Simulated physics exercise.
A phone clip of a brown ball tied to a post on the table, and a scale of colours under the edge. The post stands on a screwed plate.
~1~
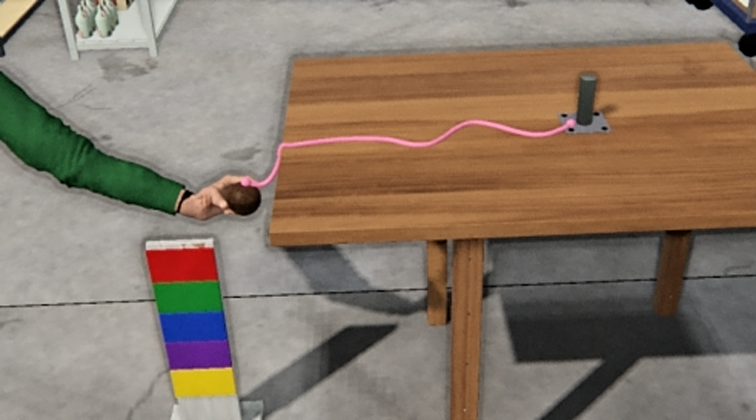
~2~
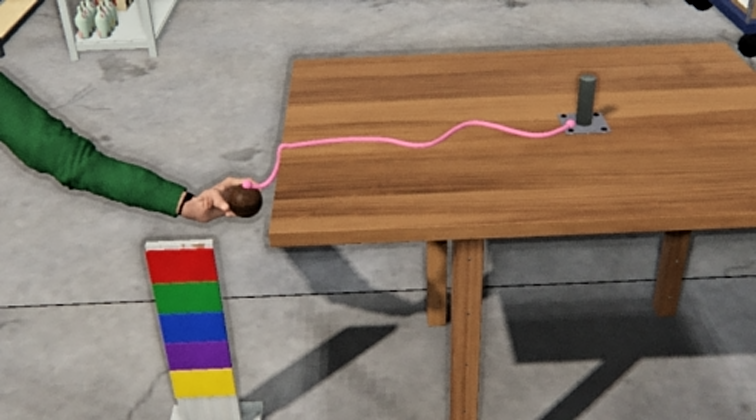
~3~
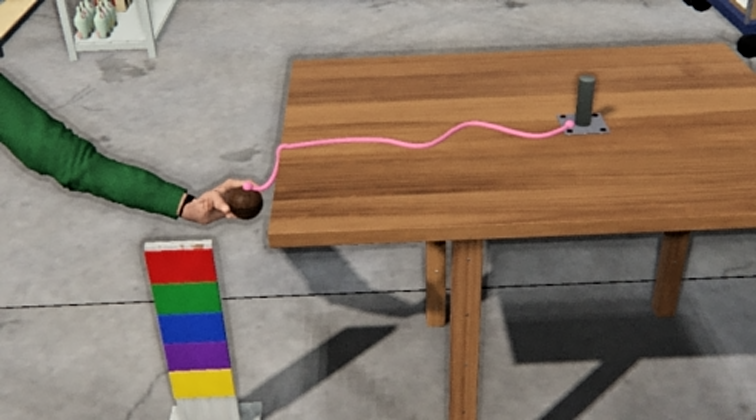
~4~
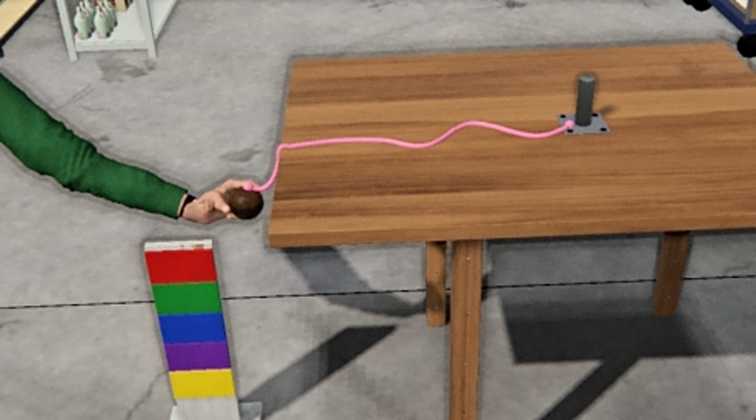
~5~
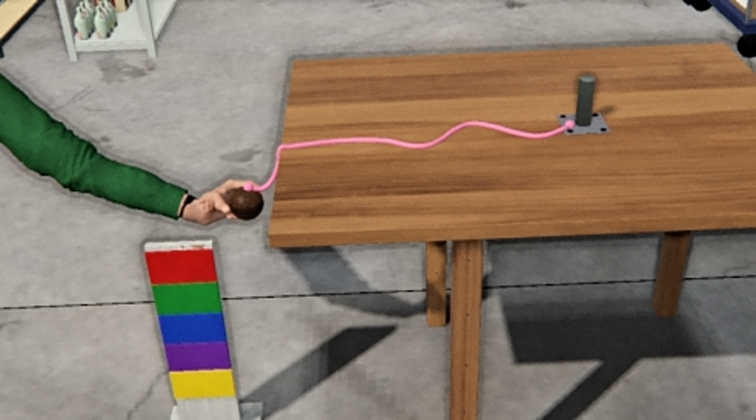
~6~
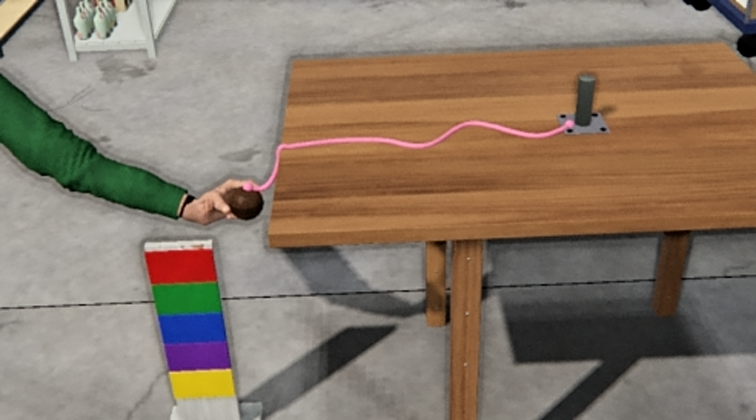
A brown ball, tied by a slack pink cord to a post on the wooden table, barely moved as a green-sleeved hand held it beside the table's left edge, above a strip of coloured blocks.
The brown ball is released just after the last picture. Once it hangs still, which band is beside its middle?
Its centre hangs level with the red band.
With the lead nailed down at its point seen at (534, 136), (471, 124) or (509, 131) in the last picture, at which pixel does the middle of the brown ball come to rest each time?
Try by try, around (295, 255), (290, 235) and (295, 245).
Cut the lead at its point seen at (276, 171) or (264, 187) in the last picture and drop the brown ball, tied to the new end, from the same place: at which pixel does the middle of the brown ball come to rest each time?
The places are (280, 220) and (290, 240).
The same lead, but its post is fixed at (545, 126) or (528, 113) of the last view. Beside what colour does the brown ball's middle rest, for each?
In that order: Green; green.
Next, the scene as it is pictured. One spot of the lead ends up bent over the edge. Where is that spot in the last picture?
The one at (321, 143).
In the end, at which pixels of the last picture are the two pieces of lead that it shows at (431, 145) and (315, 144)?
About (394, 138), and the other about (280, 155).
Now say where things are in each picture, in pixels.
In the first picture, brown ball (244, 199); red (182, 267); green (188, 298); blue (193, 328); purple (199, 356); yellow (204, 384).
In the second picture, brown ball (245, 201); lead through (549, 135) (485, 124) (432, 144) (366, 140) (291, 146).
In the third picture, brown ball (246, 203).
In the fourth picture, brown ball (246, 203); lead through (548, 135) (484, 125) (431, 145) (365, 140) (290, 147).
In the fifth picture, brown ball (247, 203).
In the sixth picture, brown ball (246, 203); lead through (548, 135) (484, 125) (431, 145) (365, 140) (290, 147).
A little later, ball near (274, 250); level with red.
Next, ball near (287, 249); level with red.
Later still, ball near (302, 252); level with red.
When it is over, ball near (296, 253); level with red. Its middle rests at the red band.
